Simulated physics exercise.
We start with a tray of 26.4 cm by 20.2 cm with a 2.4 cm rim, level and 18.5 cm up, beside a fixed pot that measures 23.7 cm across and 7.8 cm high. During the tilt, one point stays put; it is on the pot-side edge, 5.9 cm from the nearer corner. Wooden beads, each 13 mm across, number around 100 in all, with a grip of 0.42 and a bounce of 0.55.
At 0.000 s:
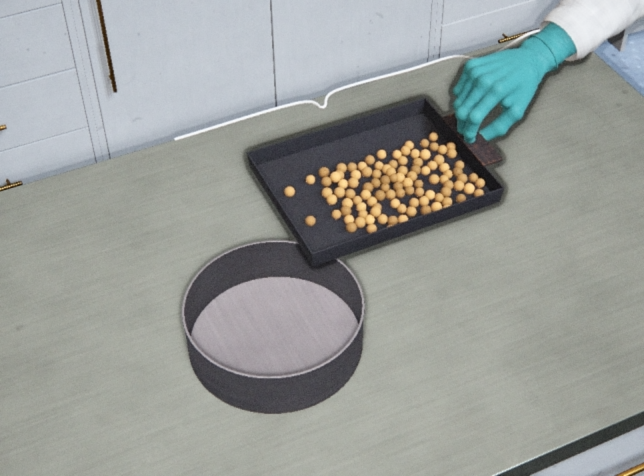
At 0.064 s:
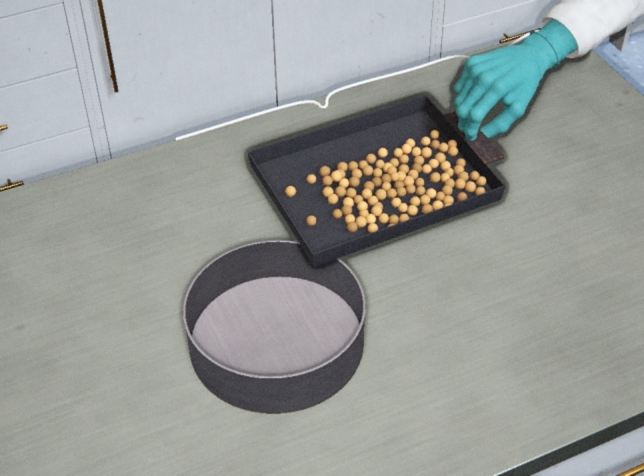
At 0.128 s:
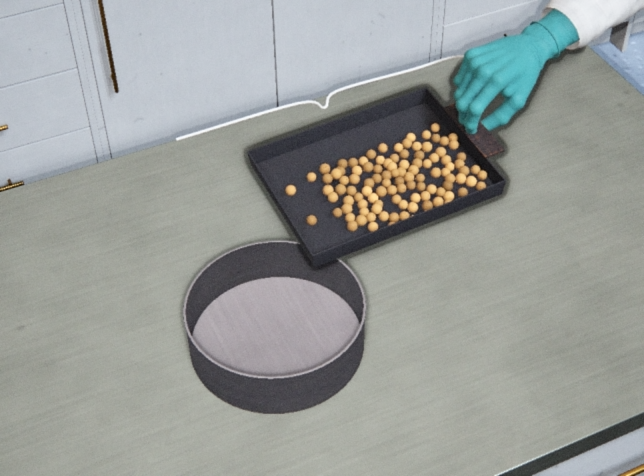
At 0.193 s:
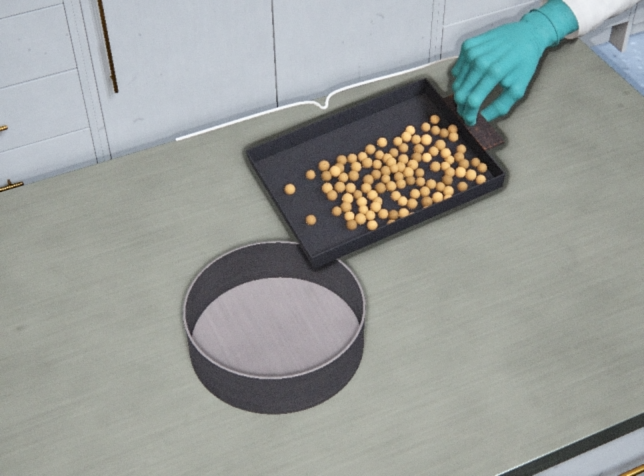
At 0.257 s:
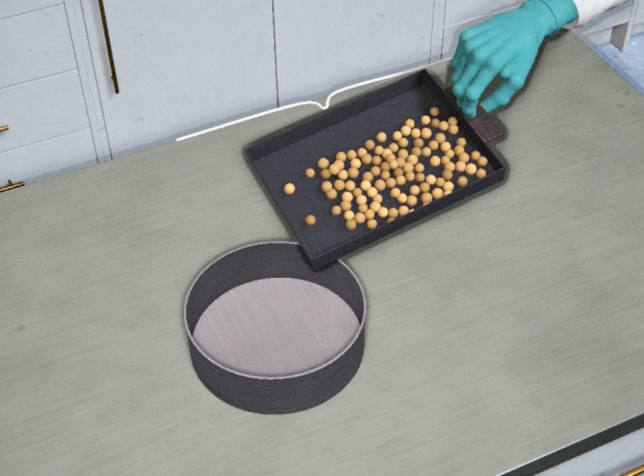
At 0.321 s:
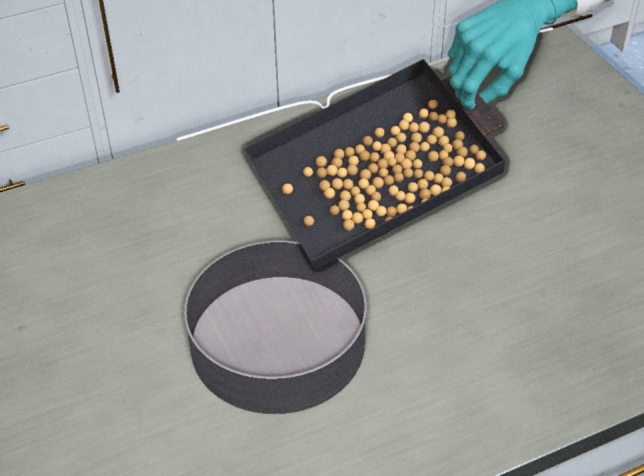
On a grey-green countertop in front of pale cabinets, a dark tray of small round wooden beads sits level beside a round, empty dark pot. A teal-gloved hand at the tray's right end raises that side slightly, tilting the tray toward the pot while the beads barely shift.
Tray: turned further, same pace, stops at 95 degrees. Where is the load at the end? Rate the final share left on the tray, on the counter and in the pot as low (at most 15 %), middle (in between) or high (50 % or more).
Tray - low; counter - low; pot - high.
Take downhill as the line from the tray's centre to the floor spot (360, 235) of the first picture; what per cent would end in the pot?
70 %.
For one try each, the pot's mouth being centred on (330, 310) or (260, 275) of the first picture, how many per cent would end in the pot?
About 85 and 75 per cent.
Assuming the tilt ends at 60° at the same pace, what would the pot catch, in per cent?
Estimate: Roughly 0 percent.
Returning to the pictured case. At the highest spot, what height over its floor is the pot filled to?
It reaches roughly 2.0 cm.
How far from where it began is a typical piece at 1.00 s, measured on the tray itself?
By then it sits near 8 cm from where it began.
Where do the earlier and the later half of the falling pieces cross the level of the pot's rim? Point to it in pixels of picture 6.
First near (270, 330), later near (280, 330).
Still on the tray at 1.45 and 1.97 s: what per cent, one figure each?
I'd say roughly 100, then roughly 20.
After 1.00 s, tilt 53 degrees; the tray holds 100 %, the pot 0 %.
After 1.45 s, tilt 78 degrees; the tray holds 100 %, the pot 0 %.
After 1.97 s, tilt 95 degrees; the tray holds 20 %, the pot 60 %.
In the end, at 3.0 s, tray 5 %, counter 0 %, pot 95 %.
